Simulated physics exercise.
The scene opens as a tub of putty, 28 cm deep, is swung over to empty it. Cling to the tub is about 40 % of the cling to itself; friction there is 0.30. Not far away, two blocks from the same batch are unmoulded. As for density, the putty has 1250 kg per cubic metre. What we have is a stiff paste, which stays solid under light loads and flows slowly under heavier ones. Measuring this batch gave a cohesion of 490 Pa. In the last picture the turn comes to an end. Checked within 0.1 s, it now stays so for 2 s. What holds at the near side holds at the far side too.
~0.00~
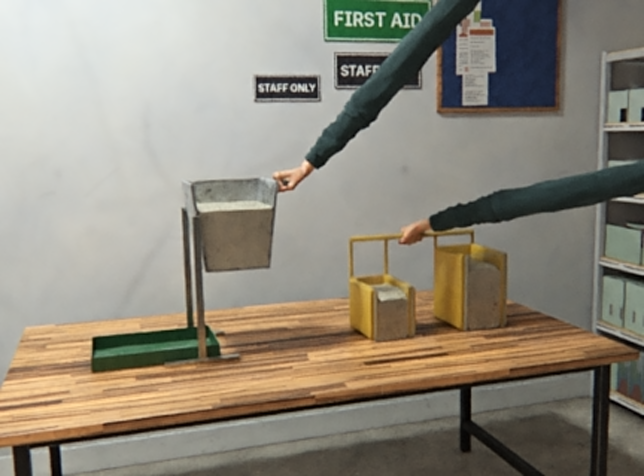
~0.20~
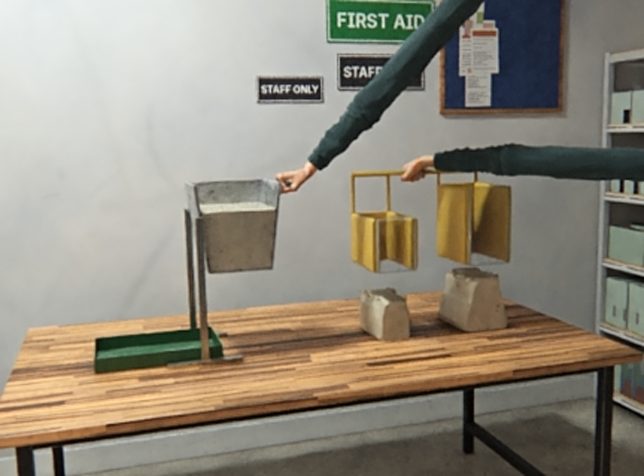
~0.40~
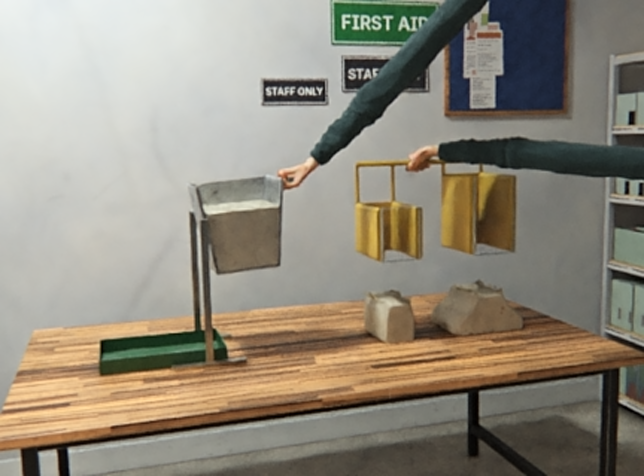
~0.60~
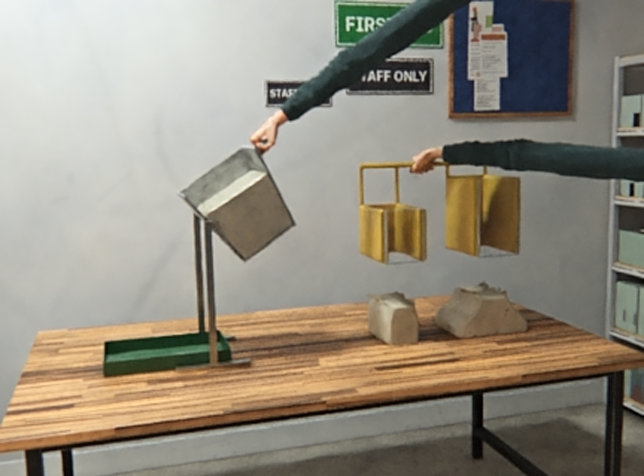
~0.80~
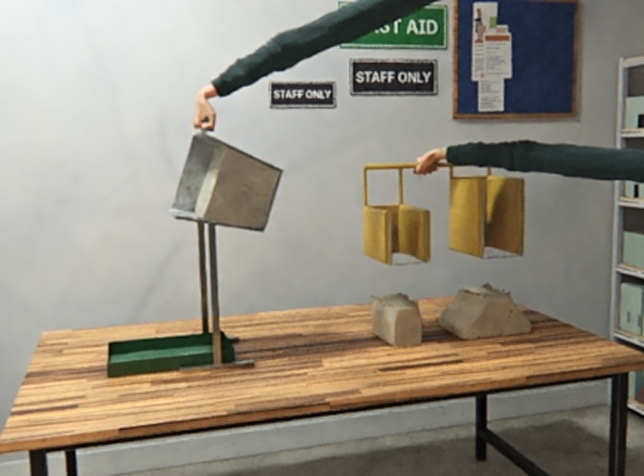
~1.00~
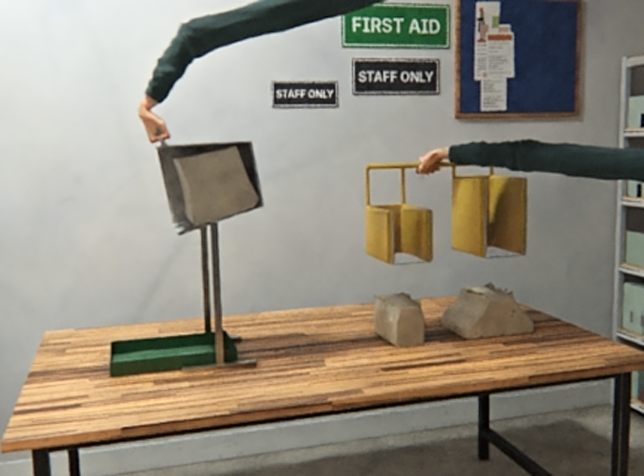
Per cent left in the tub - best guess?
Best guess: 0 %.
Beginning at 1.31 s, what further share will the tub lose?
About 40 per cent.
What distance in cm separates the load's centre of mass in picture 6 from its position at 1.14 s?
Shift: Some 9 cm.
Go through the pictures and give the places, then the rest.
The first picture shows handle-side rim at (276, 182), tilt 0 degrees; crest of the putty at (211, 210); block heights 15 cm, 23 cm (left to right).
The second picture shows handle-side rim at (279, 183), tilt 0 degrees; crest of the putty at (214, 211); block heights 15 cm, 20 cm (left to right).
The third picture shows handle-side rim at (280, 180), tilt 4 degrees; crest of the putty at (275, 206); block heights 15 cm, 15 cm (left to right).
The fourth picture shows handle-side rim at (255, 148), tilt 33 degrees; crest of the putty at (264, 175); block heights 15 cm, 15 cm (left to right).
The fifth picture shows handle-side rim at (201, 134), tilt 71 degrees; crest of the putty at (227, 149); block heights 15 cm, 15 cm (left to right).
The sixth picture shows handle-side rim at (160, 149), tilt 99 degrees; crest of the putty at (233, 147); block heights 15 cm, 15 cm (left to right).
After 1.14 s, the tub is at 99 degrees and holds 83 %.
After 1.31 s, the tub is at 99 degrees and holds 39 %.
After 1.48 s, the tub is at 99 degrees and holds 18 %.
After 1.65 s, the tub is at 99 degrees and holds 0 %.
After 3.00 s, the tub is at 99 degrees and holds 0 %.
